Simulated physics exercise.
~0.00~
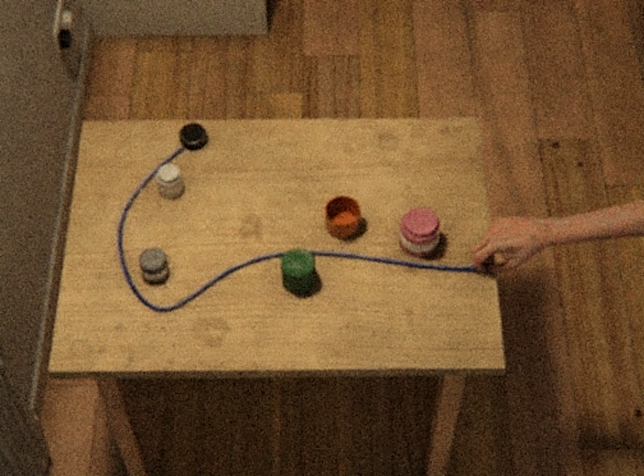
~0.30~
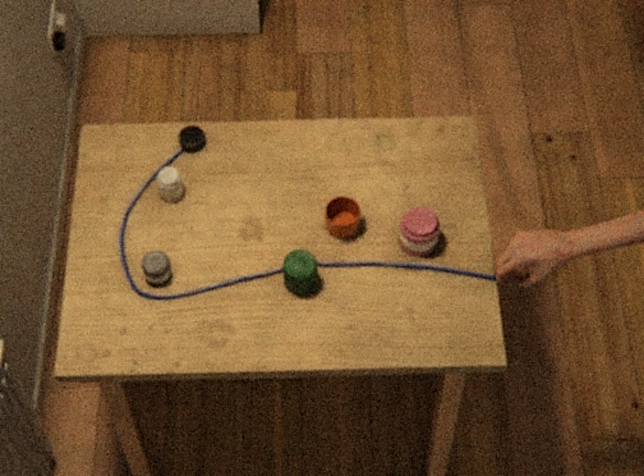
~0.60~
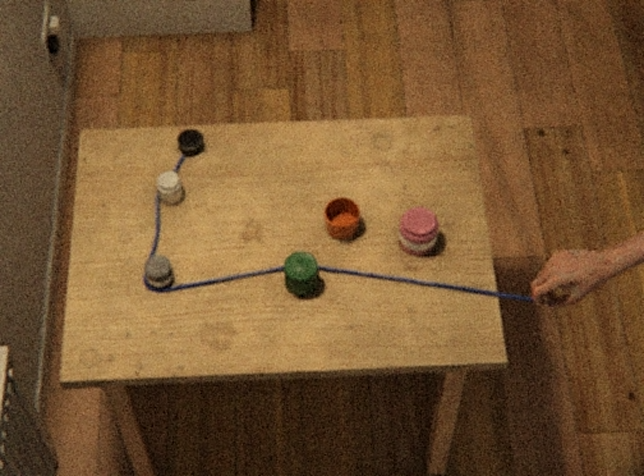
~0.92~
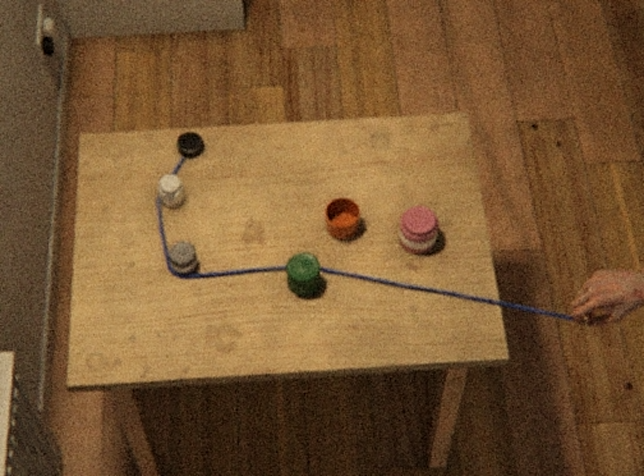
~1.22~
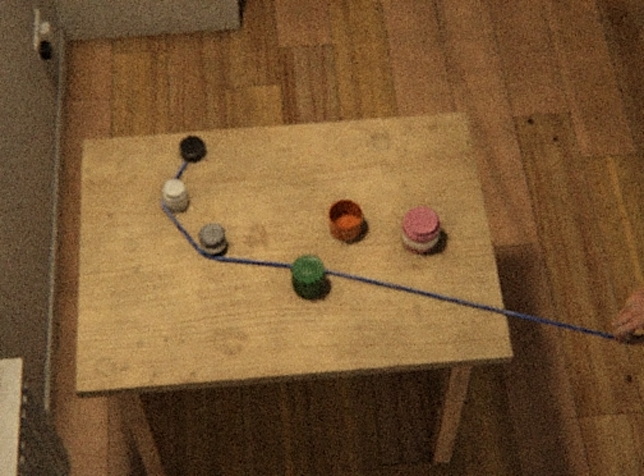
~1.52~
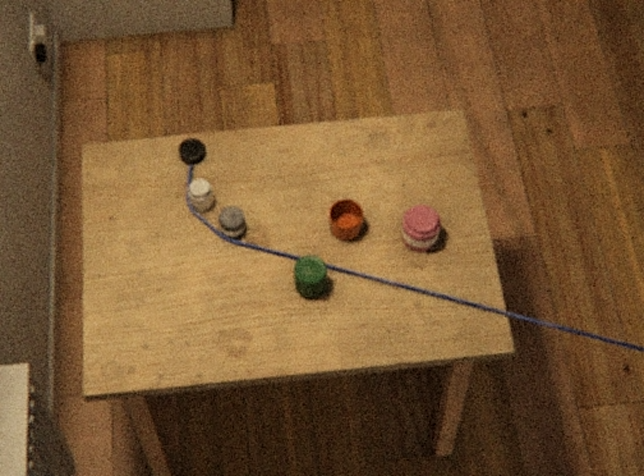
Blue cord being drawn rightward by a hand across a wooden table, tightening and dragging a grey tin, then shifting a white jar.
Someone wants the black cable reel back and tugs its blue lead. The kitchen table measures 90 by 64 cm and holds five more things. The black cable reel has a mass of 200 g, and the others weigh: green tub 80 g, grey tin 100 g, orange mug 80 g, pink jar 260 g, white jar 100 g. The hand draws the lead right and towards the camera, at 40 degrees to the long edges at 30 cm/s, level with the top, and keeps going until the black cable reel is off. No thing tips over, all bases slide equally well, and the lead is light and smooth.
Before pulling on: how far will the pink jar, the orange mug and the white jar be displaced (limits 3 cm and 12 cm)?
My prediction: Pink jar: Almost still, orange mug: Almost still, white jar: Big displacement.
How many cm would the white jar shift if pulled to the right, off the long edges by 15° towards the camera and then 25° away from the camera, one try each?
About 18 cm, then about 18 cm.
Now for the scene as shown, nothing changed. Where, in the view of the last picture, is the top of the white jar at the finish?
Top at rest: Close to (254, 172) in pixels.
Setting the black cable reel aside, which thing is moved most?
That would be the grey tin.
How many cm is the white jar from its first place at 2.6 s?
I'd put it at close to 18 cm.
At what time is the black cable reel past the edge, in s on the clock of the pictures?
Somewhere near 4.6 seconds.
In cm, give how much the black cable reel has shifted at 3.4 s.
It has ended up roughly 48 centimetres from its start by then.
At 2.6 s, the black cable reel has slid 23 cm. Moved, grey tin 31 cm, white jar 18 cm.
At 3.4 s, the black cable reel has slid 48 cm. Moved, grey tin 31 cm, white jar 18 cm.
At 4.3 s, the black cable reel has slid 73 cm. Moved, grey tin 31 cm, white jar 18 cm.
At 5.0 s, the black cable reel is off the top. Moved, grey tin 31 cm, white jar 18 cm at (254, 172), orange mug 0 cm at (347, 213), pink jar 0 cm at (422, 218).
